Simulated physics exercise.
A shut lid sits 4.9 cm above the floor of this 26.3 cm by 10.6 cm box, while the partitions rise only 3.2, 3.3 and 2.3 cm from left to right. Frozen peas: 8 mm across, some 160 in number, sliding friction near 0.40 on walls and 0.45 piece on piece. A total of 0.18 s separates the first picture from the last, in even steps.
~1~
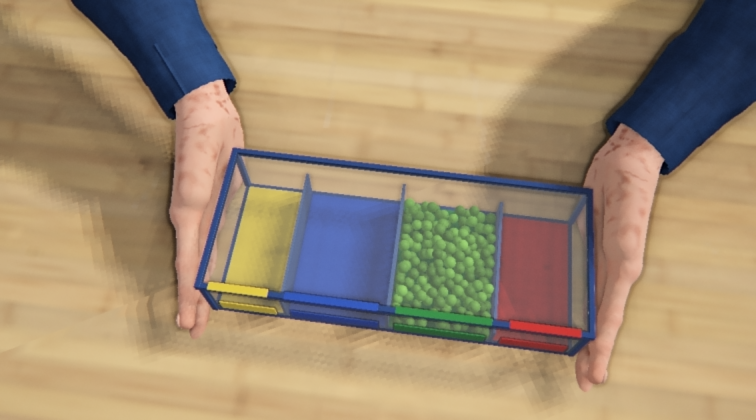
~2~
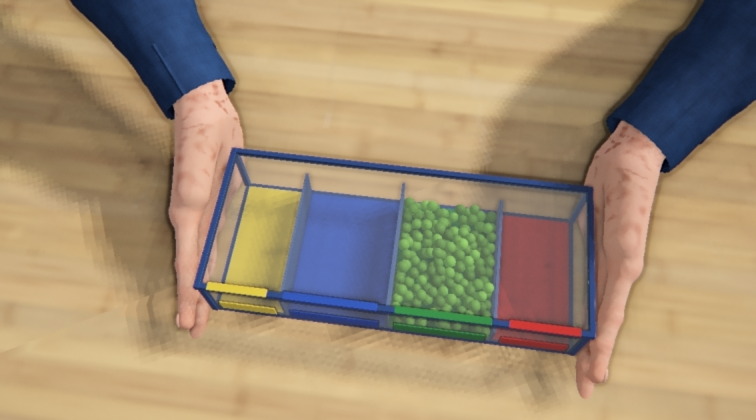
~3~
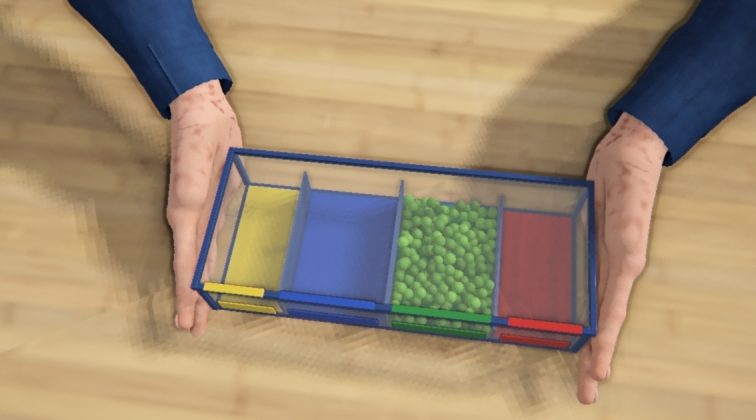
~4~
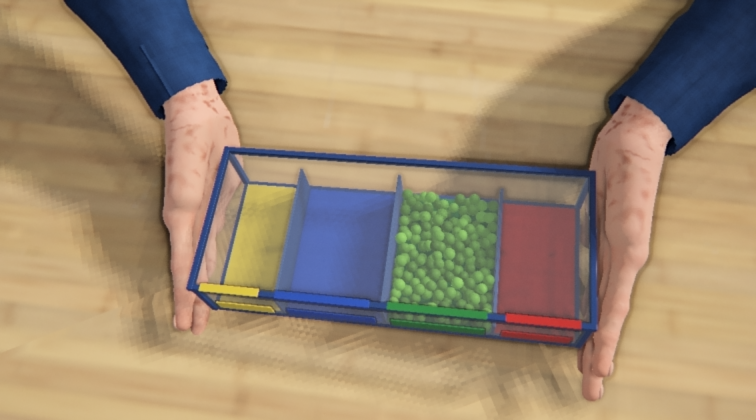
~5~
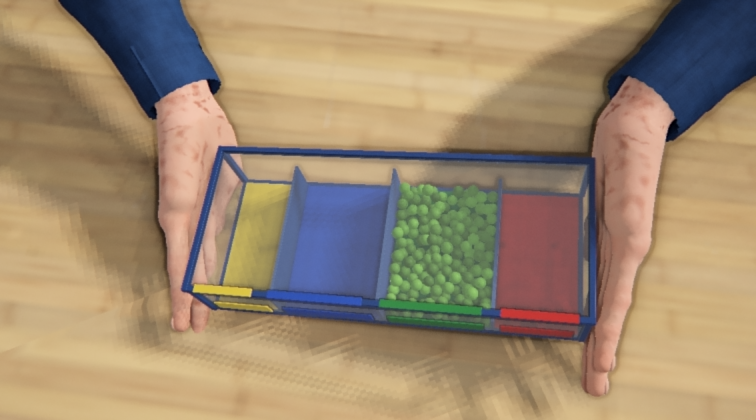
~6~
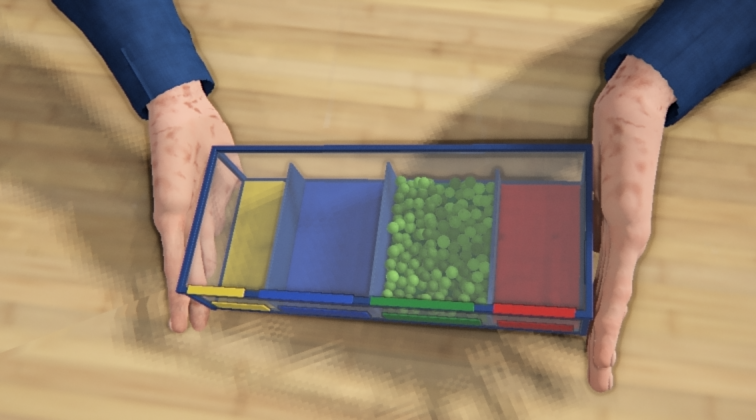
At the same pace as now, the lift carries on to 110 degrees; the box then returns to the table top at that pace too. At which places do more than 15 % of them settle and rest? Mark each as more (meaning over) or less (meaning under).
Red - less; blue - less; green - more; yellow - more.
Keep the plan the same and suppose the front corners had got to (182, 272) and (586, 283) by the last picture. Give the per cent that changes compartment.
Then around 35 percent would end up out of place.
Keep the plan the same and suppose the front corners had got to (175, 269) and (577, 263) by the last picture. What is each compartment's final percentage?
In the end red holds 0 %, blue holds 20 %, green holds 60 % and yellow holds 25 %.
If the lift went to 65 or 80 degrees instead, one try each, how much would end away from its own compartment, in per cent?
10 % and 25 %.
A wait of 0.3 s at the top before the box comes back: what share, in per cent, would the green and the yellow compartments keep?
In per cent: Green 70, yellow 25.
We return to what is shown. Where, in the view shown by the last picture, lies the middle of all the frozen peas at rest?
When it all comes to rest, the middle is near (408, 291).
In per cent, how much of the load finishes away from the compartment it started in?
30 %.
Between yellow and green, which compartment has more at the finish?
It is the green one.
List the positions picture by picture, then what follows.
The first frame shows box tilt 0 degrees, front corners at (202, 284) and (588, 333); green 100 %.
The second frame shows box tilt 1 degrees, front corners at (201, 284) and (589, 332).
The third frame shows box tilt 2 degrees, front corners at (198, 284) and (590, 329).
The fourth frame shows box tilt 6 degrees, front corners at (194, 285) and (590, 325), lowest corner left front.
The fifth frame shows box tilt 10 degrees, front corners at (189, 286) and (589, 318), lowest corner left front.
The sixth frame shows box tilt 14 degrees, front corners at (184, 288) and (585, 312), lowest corner left front; green 100 %.
Then, 0.90 s after the last picture, tilt 110 degrees; blue 10 %, green 80 %, yellow 10 %.
Then, 1.50 s after the last picture, tilt 50 degrees; green 75 %, yellow 25 %.
Then, 2.15 s after the last picture, tilt 0 degrees; blue 5 %, green 70 %, yellow 25 %.
In the end, red 0 %, blue 5 %, green 70 %, yellow 25 %.
